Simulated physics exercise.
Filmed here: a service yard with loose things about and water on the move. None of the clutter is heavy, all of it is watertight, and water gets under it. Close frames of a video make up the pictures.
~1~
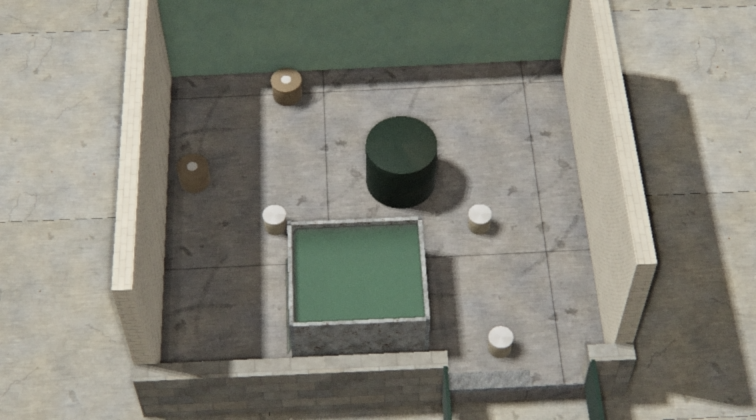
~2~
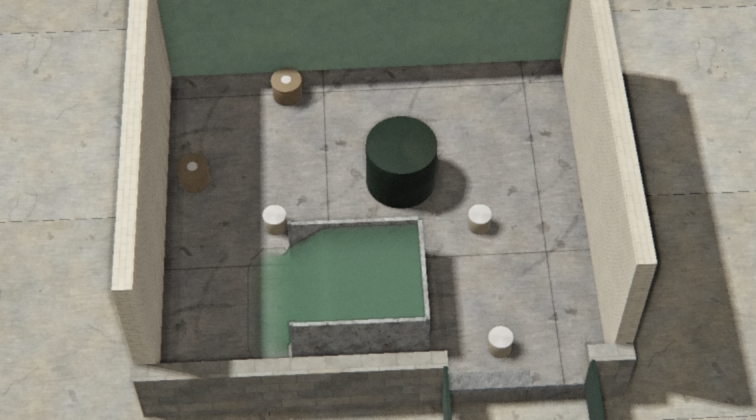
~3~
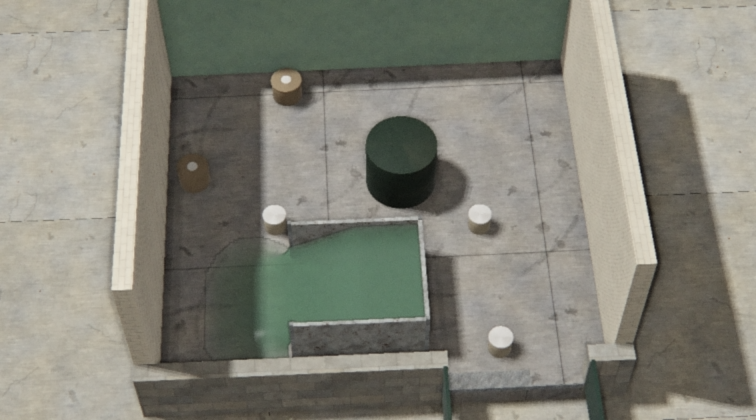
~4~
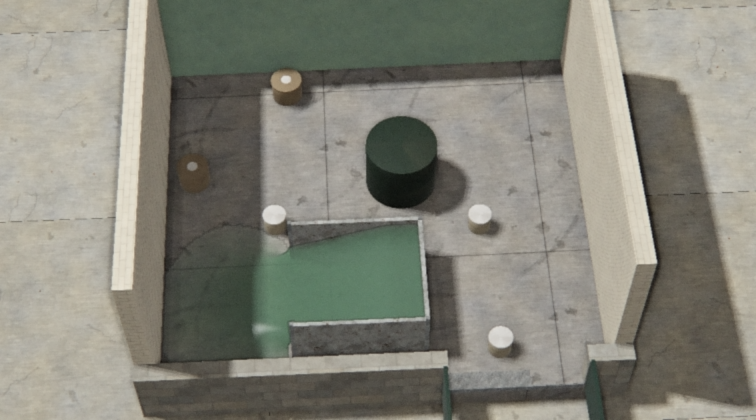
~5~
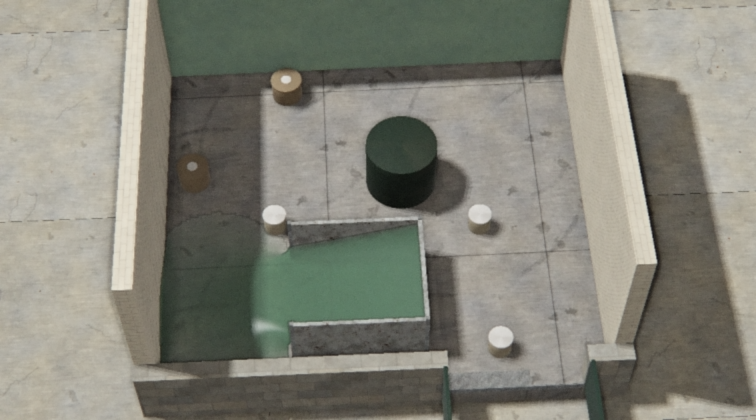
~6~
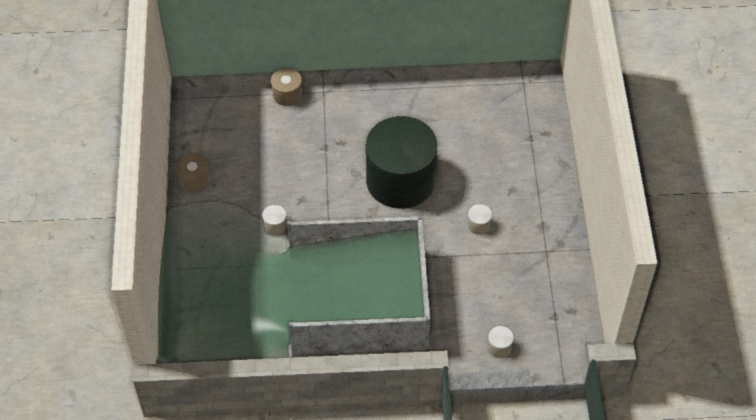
Green water poured out of the left side of a square tank and spread across the shaded floor to the left wall, while the dark green drum and small pails around it stayed put.
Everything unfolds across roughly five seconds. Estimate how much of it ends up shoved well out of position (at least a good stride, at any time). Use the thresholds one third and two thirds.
I'd put it at two thirds or higher.
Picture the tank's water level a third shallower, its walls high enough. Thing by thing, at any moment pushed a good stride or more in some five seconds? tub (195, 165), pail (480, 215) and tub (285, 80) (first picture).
Well, in sequence: Carried that far, not carried that far, carried that far.
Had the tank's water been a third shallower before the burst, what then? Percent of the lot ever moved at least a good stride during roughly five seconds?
80 per cent.
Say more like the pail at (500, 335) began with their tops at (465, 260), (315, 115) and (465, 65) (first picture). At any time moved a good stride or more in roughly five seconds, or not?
Results - 1: Doesn't go far; 2: Ends up far away; 3: Ends up far away.
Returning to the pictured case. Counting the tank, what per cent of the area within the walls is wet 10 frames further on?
40 %.
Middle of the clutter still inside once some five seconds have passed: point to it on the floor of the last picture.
It comes out somewhere near (493, 183).
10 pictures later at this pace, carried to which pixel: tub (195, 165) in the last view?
Position: About (265, 92).
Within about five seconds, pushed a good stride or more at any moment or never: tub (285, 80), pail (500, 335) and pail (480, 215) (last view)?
First displaced that much, second displaced that much, third under that distance.
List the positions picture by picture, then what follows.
The first picture shows a pail at (275, 215), on the bottom; a pail at (501, 337), on the bottom; 0 of 5 have shifted.
The second picture shows a pail at (275, 215) rests on the ground; a pail at (501, 337), on the bottom; 0 of 5 have shifted.
The third picture shows a pail at (275, 215) rests on the ground; a pail at (501, 337) rests on the ground; 0 of 5 have shifted.
The fourth picture shows a pail at (275, 215), on the bottom; a pail at (501, 337) rests on the ground; 0 of 5 have shifted.
The fifth picture shows a pail at (275, 215), on the bottom; a pail at (501, 337), on the bottom; 0 of 5 have shifted.
The sixth picture shows a pail at (275, 215) rests on the ground; a pail at (501, 337) rests on the ground; 0 of 5 have shifted.
A moment on, 0 of 5 are well off their spots; 0 afloat.
Next, 1 of 5 are well off their spots; 0 afloat.
Later, 4 of 5 are well off their spots; 1 afloat.
In the end, 4 of 5 are well off their spots, and 4 have been at some point; 2 afloat.
